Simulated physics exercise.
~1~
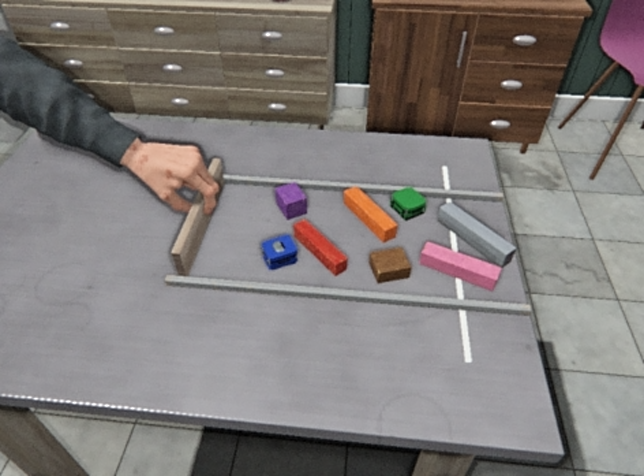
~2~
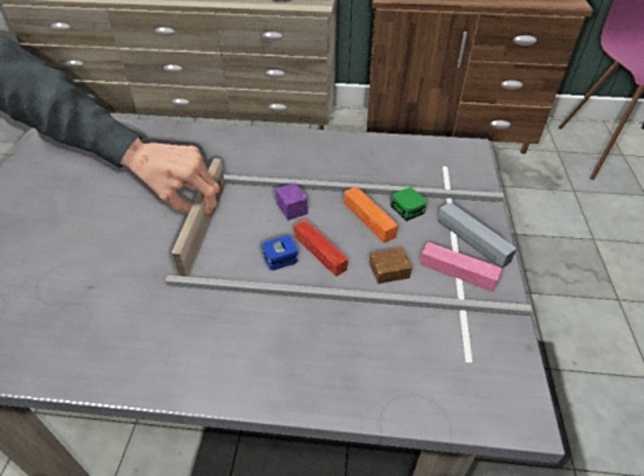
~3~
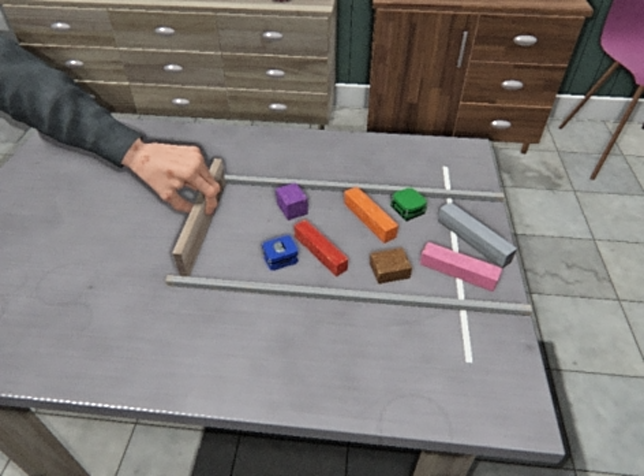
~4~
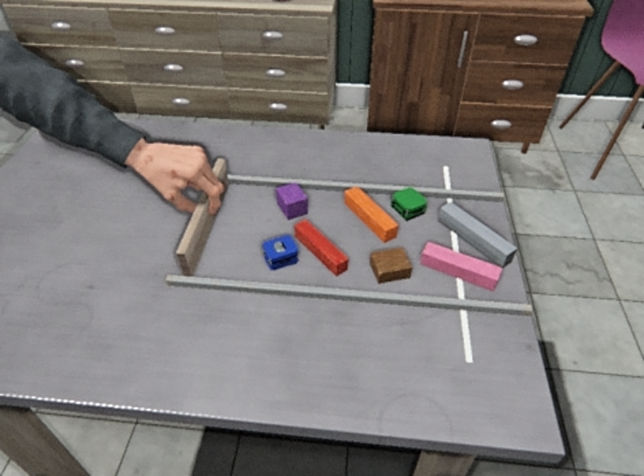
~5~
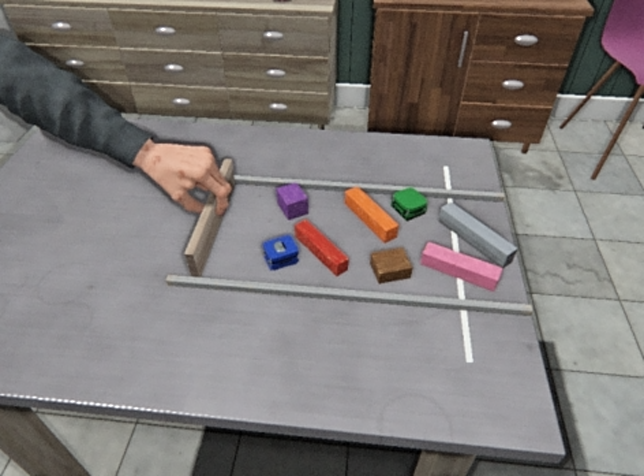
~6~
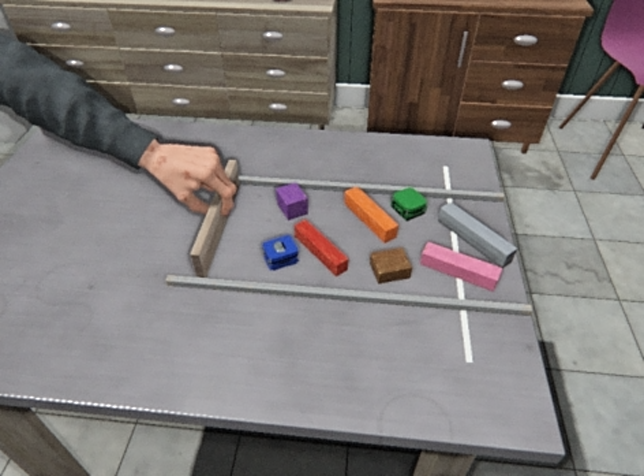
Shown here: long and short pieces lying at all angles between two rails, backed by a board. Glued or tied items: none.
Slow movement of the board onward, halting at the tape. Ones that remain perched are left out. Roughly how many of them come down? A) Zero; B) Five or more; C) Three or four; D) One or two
One or two (D).
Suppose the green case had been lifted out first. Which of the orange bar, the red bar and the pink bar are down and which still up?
Well, the orange bar is left in place, the red bar is left in place and the pink bar topples off.
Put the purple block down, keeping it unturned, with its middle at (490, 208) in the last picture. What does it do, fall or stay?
It drops down.
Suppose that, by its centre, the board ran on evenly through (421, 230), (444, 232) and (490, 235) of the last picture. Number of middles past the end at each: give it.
Place by place, 0, 2 and 5.
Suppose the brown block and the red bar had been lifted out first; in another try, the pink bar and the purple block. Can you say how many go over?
The counts: 0 and 1.
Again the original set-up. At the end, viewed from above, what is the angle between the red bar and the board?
It sits some 30° out of line.
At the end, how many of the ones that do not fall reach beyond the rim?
I count 2 overhanging.
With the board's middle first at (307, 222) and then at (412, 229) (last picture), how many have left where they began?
The count is 3 at the first point and 8 at the second.
Soon after, none off yet; grey stick at rest near (475, 234); pink bar at rest near (460, 266); green case at rest near (409, 204).
After that, none off yet; grey stick at rest near (476, 234); pink bar displaced a little near (477, 259); green case displaced about its own width near (434, 202).
In the end, the number that fall off is one or two; gone, pink bar and grey stick.
